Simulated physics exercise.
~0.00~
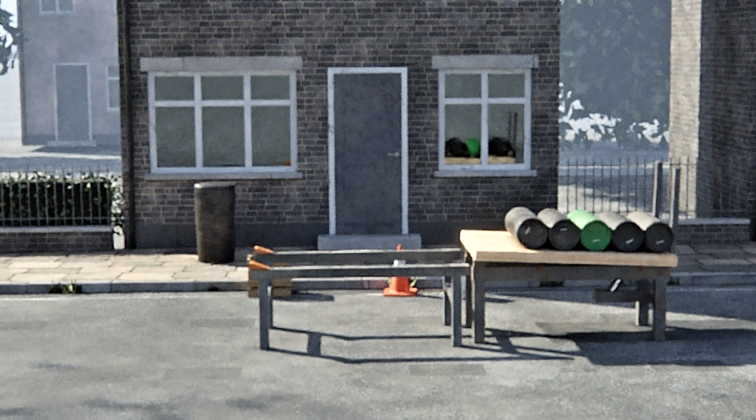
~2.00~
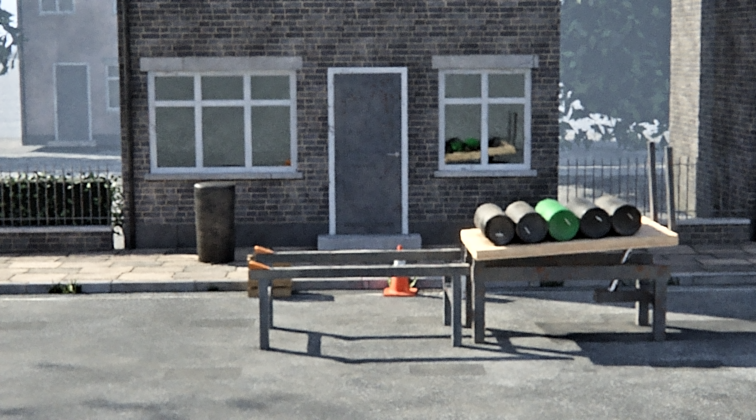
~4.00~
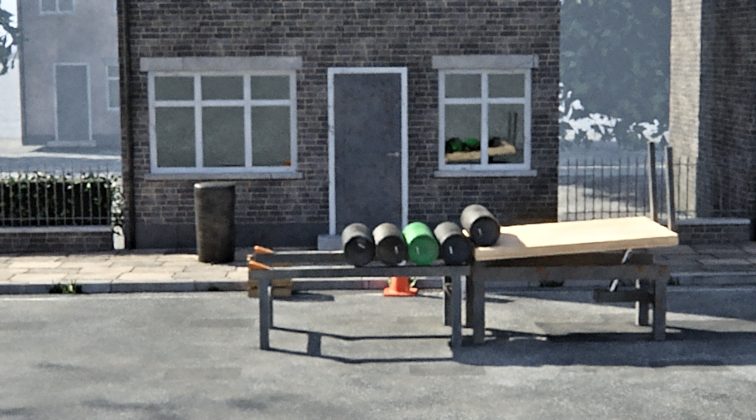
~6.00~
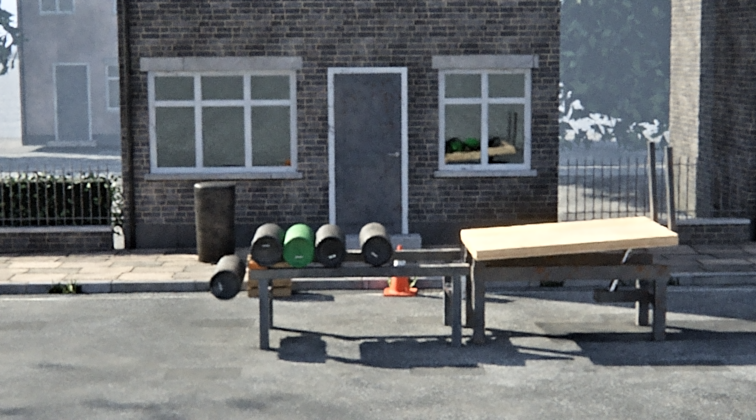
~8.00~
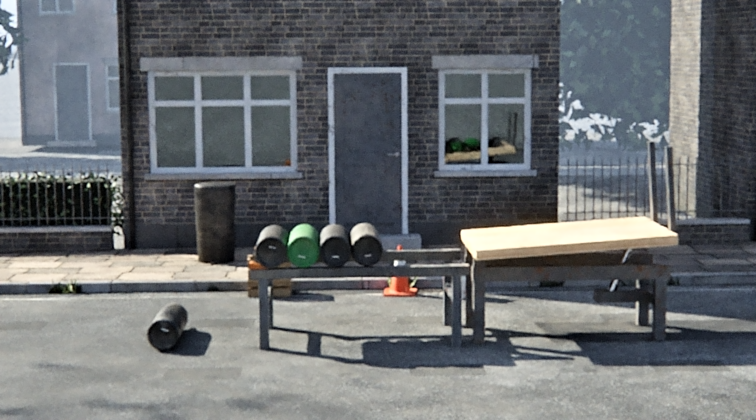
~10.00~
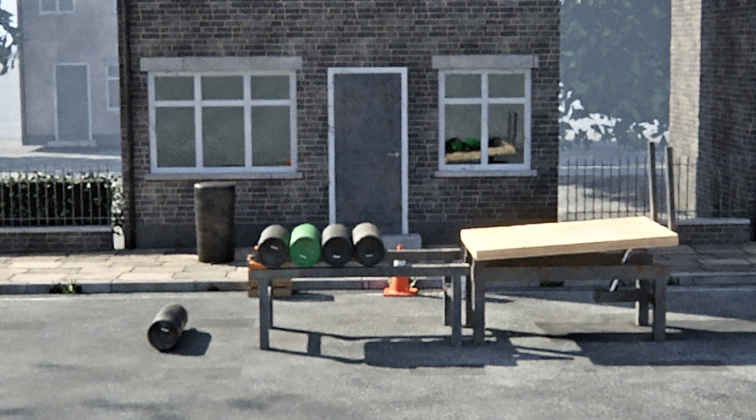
The clip opens on a paved street outside a brick house, where five cylinders, one of them green and the rest dark, lie side by side on a wooden deck beside a lower metal rack. The right side of the deck lifts, and the cylinders start rolling left down the slope. They cross onto the rack in a row, with the last dark one still leaving the deck. The leading dark cylinder goes over the rack's left end and drops to the ground. It lies on the road while the green one and three dark ones settle together on the rack.
